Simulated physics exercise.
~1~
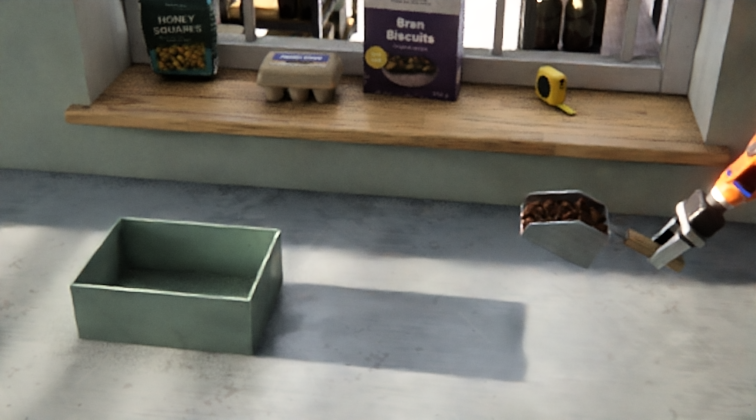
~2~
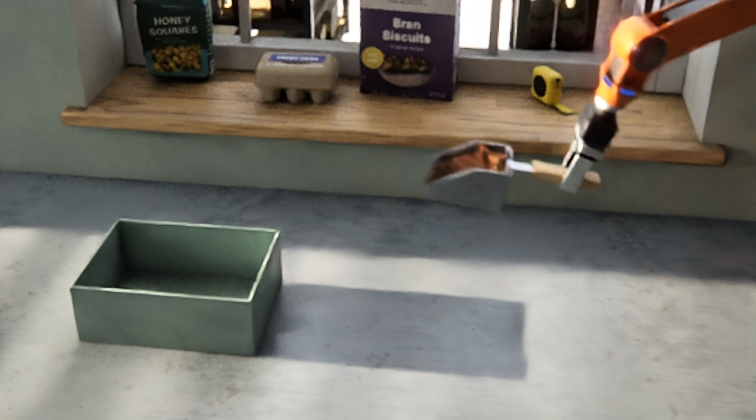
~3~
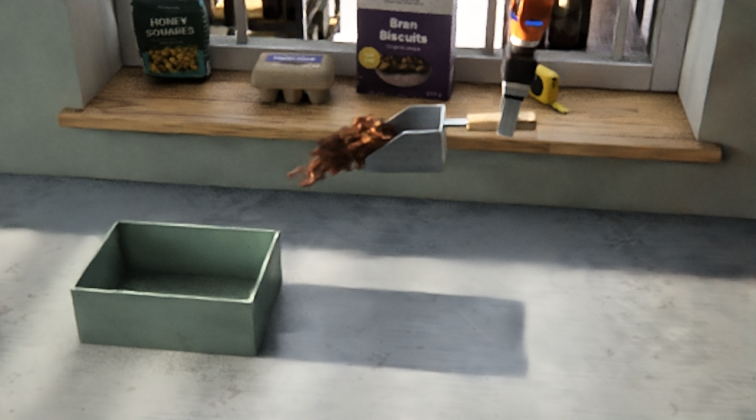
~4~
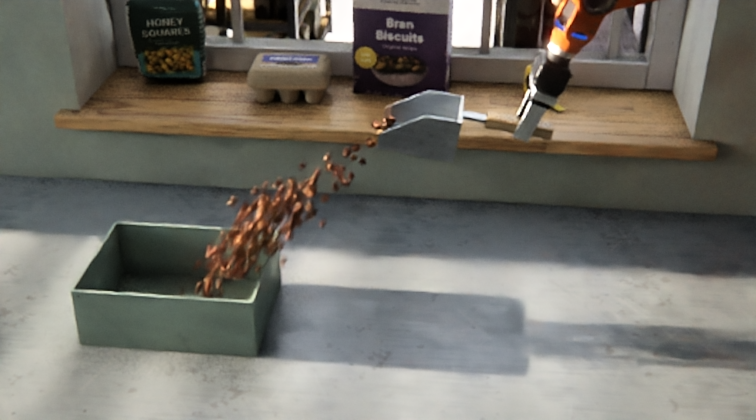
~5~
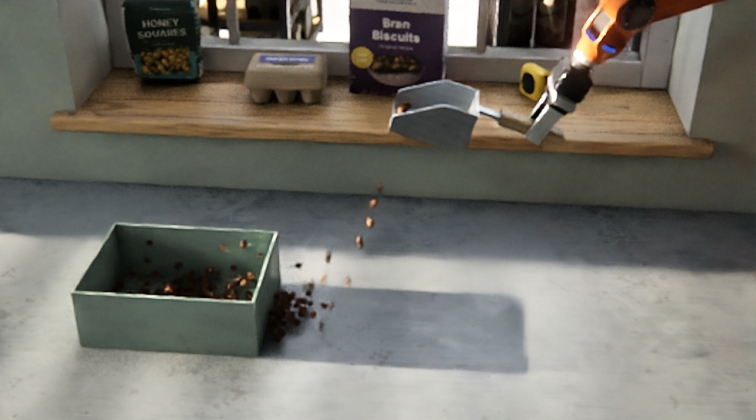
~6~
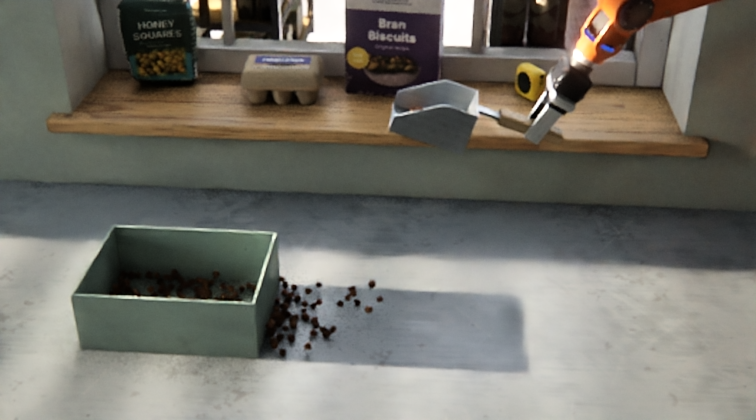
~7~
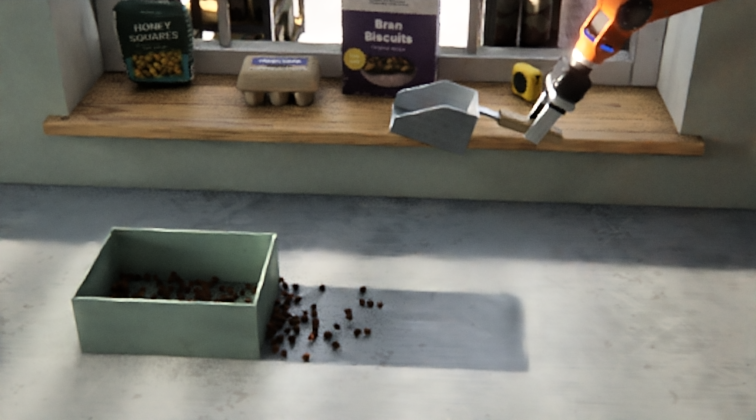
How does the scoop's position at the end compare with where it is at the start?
At the end the scoop is higher up and farther to the left, in front of the wooden sill, whereas at the start it is low over the grey table top on the right.
